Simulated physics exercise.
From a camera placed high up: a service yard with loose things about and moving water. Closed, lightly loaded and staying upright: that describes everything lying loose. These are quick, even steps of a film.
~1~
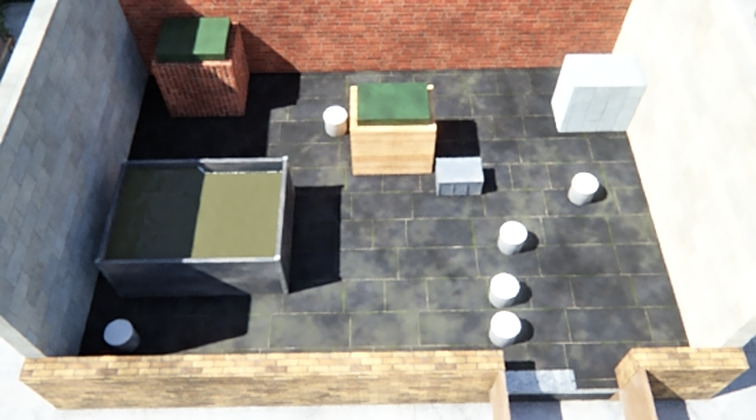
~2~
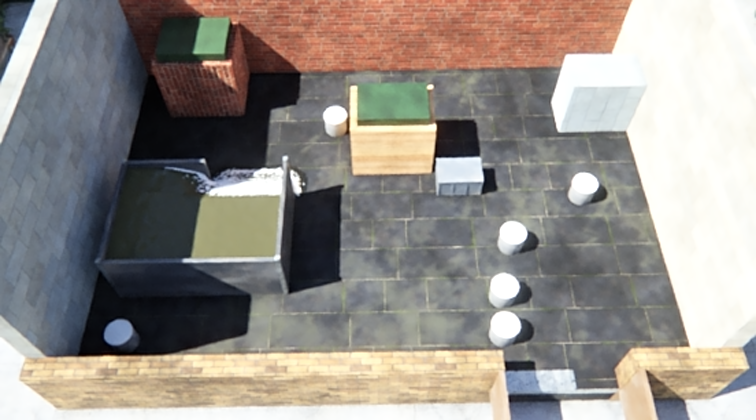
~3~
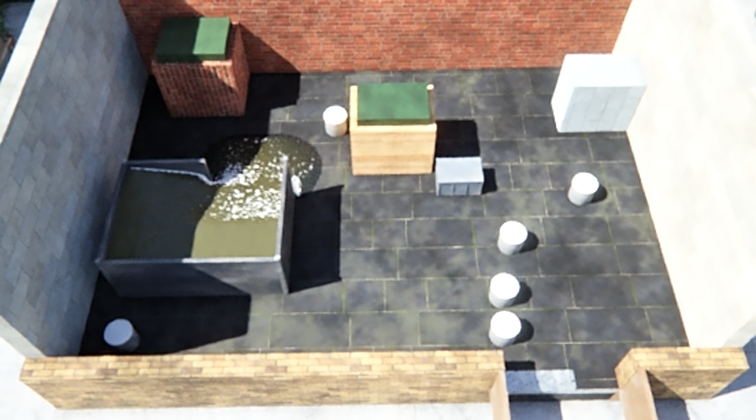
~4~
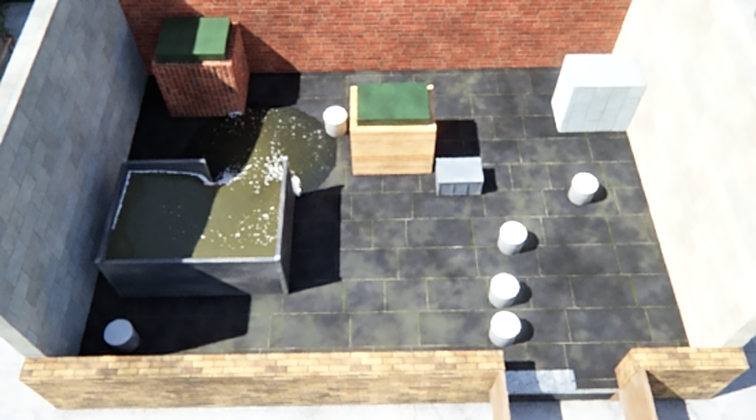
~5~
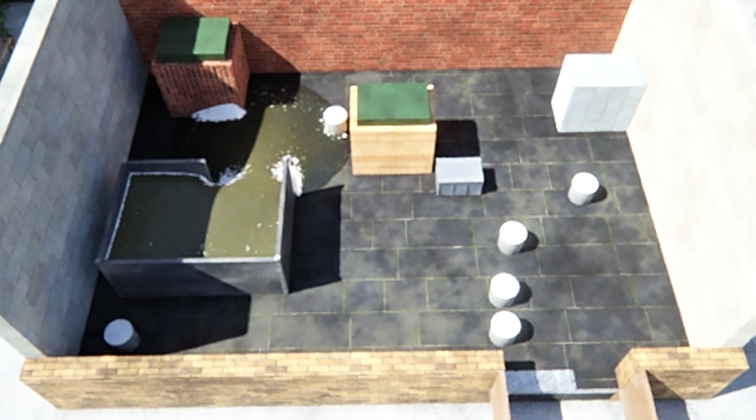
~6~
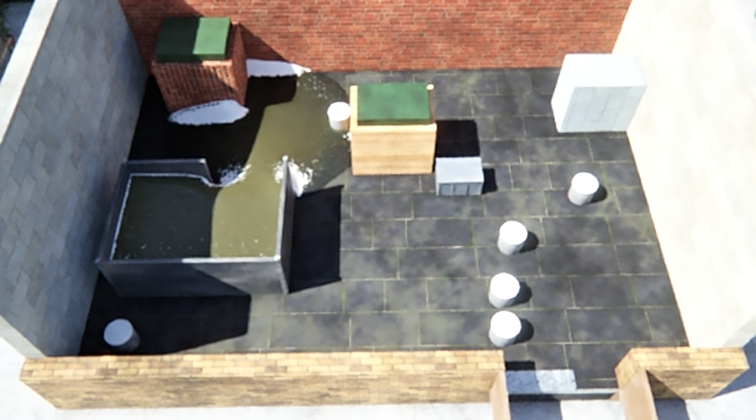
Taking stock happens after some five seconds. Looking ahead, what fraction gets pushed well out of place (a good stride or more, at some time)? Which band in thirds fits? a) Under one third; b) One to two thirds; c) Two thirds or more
Under one third.
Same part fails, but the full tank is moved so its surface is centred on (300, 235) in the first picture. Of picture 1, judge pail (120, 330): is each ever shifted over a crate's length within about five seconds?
For this item: Stayed within that.
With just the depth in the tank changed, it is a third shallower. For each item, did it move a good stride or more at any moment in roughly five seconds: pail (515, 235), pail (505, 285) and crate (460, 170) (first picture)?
Note, listed order: Didn't cover it / didn't cover it / didn't cover it.
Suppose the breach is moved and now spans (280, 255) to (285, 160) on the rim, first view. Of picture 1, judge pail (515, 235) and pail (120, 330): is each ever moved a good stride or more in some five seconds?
Covered that distance; fell short of it.
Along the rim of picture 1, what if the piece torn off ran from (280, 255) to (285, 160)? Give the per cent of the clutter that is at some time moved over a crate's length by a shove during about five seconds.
It comes to roughly 90 %.
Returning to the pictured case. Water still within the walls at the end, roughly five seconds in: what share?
Some 100 per cent.
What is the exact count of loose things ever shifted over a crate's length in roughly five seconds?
Count: 2.
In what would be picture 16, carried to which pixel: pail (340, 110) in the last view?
About (547, 81).
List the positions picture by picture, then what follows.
A pail at (335, 115), on the bottom; a crate at (460, 170), on the bottom; 0 of 7 have shifted, in the first frame.
A pail at (335, 115) rests on the ground; a crate at (460, 170) rests on the ground; 0 of 7 have shifted, in the second frame.
A pail at (335, 115), on the bottom; a crate at (460, 170), on the bottom; 0 of 7 have shifted, in the third frame.
A pail at (335, 115), on the bottom; a crate at (460, 170), on the bottom; 0 of 7 have shifted, in the fourth frame.
A pail at (336, 115), on the bottom; a crate at (460, 170) rests on the ground; 0 of 7 have shifted, in the fifth frame.
A pail at (340, 111), on the bottom, close to its start; a crate at (460, 170), on the bottom; 1 of 7 have shifted, in the sixth frame.
A moment on, 1 of 7 are well off their spots; 1 afloat.
Next, 1 of 7 are well off their spots; 1 afloat.
Later, 2 of 7 are well off their spots; 1 afloat.
In the end, 2 of 7 are well off their spots, and 2 have been at some point; 2 afloat.
